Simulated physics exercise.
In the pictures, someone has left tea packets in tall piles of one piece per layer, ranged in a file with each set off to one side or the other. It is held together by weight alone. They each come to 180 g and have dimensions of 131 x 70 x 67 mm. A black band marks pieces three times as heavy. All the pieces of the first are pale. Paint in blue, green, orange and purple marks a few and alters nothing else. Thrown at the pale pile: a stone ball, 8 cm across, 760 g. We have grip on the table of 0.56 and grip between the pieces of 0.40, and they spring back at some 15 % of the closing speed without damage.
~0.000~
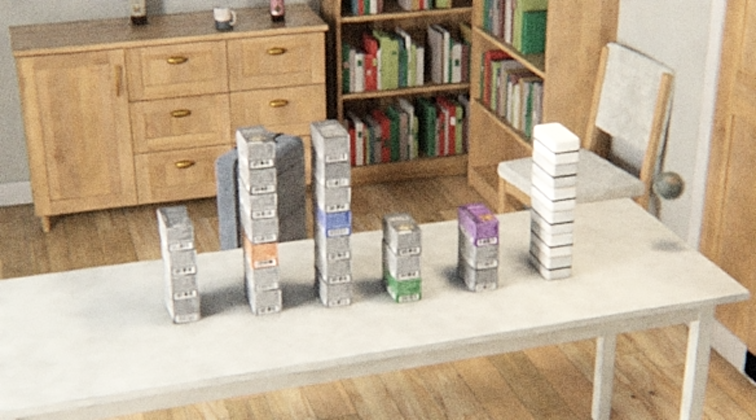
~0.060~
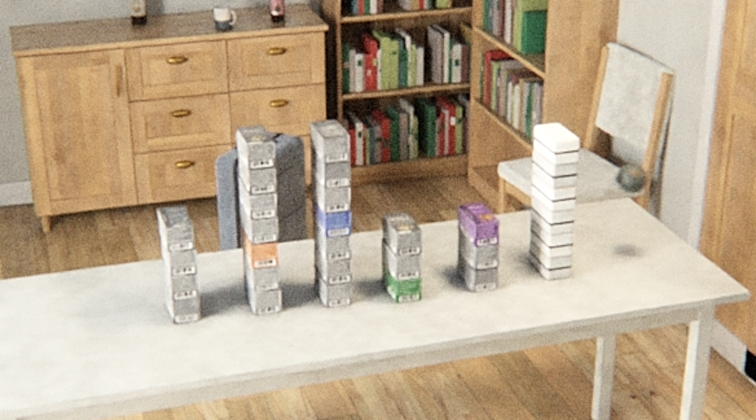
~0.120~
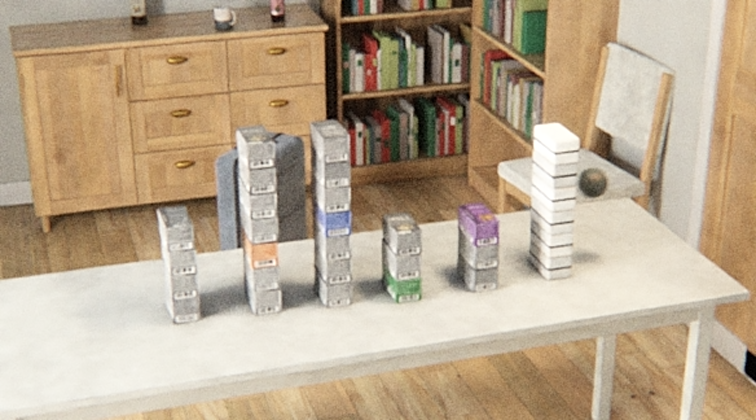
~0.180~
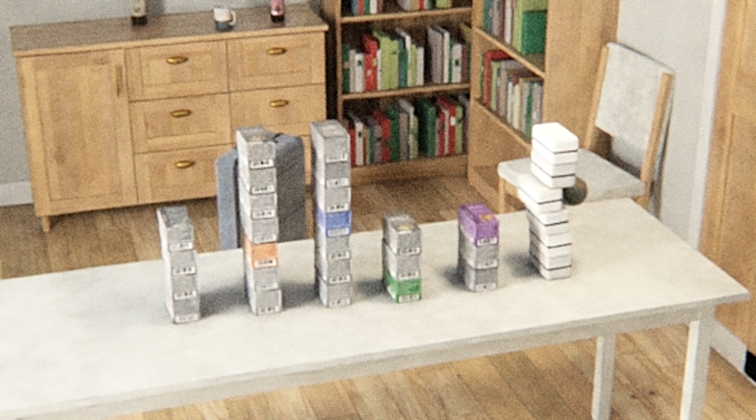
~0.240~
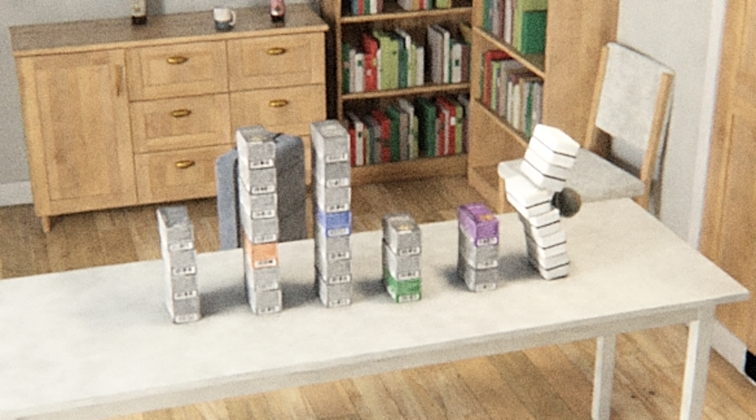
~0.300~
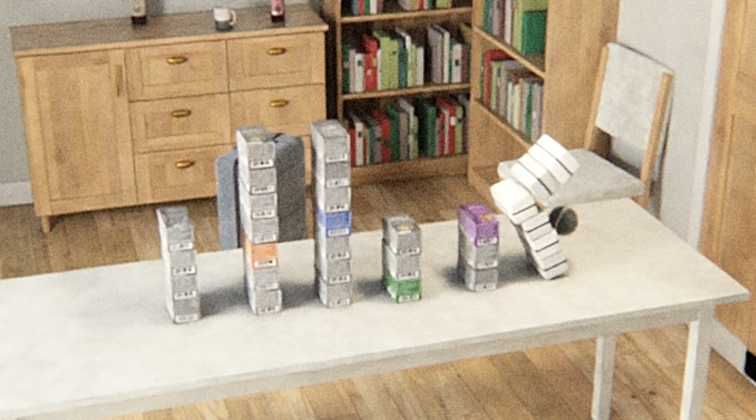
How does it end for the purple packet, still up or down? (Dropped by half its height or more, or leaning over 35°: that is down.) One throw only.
I'd say it doesn't make it.
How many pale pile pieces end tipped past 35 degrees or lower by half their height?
Count: 5 pale pieces.
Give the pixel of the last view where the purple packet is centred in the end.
Near (404, 257).
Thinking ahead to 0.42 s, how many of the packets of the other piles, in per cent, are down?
By then 0 %.
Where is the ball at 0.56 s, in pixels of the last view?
Look close to (622, 244).
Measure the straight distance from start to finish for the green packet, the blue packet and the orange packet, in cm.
Green 2 cm, blue 0 cm, orange 0 cm.
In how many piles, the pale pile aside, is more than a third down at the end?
Count: 1.
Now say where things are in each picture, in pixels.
In the first picture (pixels give the middle of a visible side), ball (669, 186) 29 cm from contact, 2.2 m/s; purple packet (487, 234); blue packet (338, 225); orange packet (265, 255); none of the others has stirred.
In the second picture, ball (632, 178) 18 cm from contact, 2.0 m/s; purple packet (487, 234).
In the third picture, ball (593, 183) 59 mm from contact, 2.0 m/s; purple packet (487, 234).
In the fourth picture, ball (572, 191) after contact, 0.4 m/s; purple packet (487, 234).
In the fifth picture, ball (566, 203) after contact, 0.9 m/s; purple packet (487, 234); none of the others has stirred.
In the sixth picture, ball (563, 221) after contact, 1.0 m/s; purple packet (487, 234); orange packet (265, 255); blue packet (338, 225); none of the others has stirred.
After 0.42 s, 6 of the pale pile down; none of the 24 other packets down, 3 disturbed; purple packet 10° from how it stood.
After 0.56 s, 5 of the pale pile down; 2 of the 24 other packets down; purple packet 12° from how it stood, 24 mm lower; green packet 5° from how it stood.
In the end (1.4 s), 5 of the pale pile down; 3 of the 24 other packets down; purple packet 7 cm lower; blue packet unmoved; green packet 14 mm from its place. From the last view, middles, purple packet near (404, 257), blue packet near (330, 215).
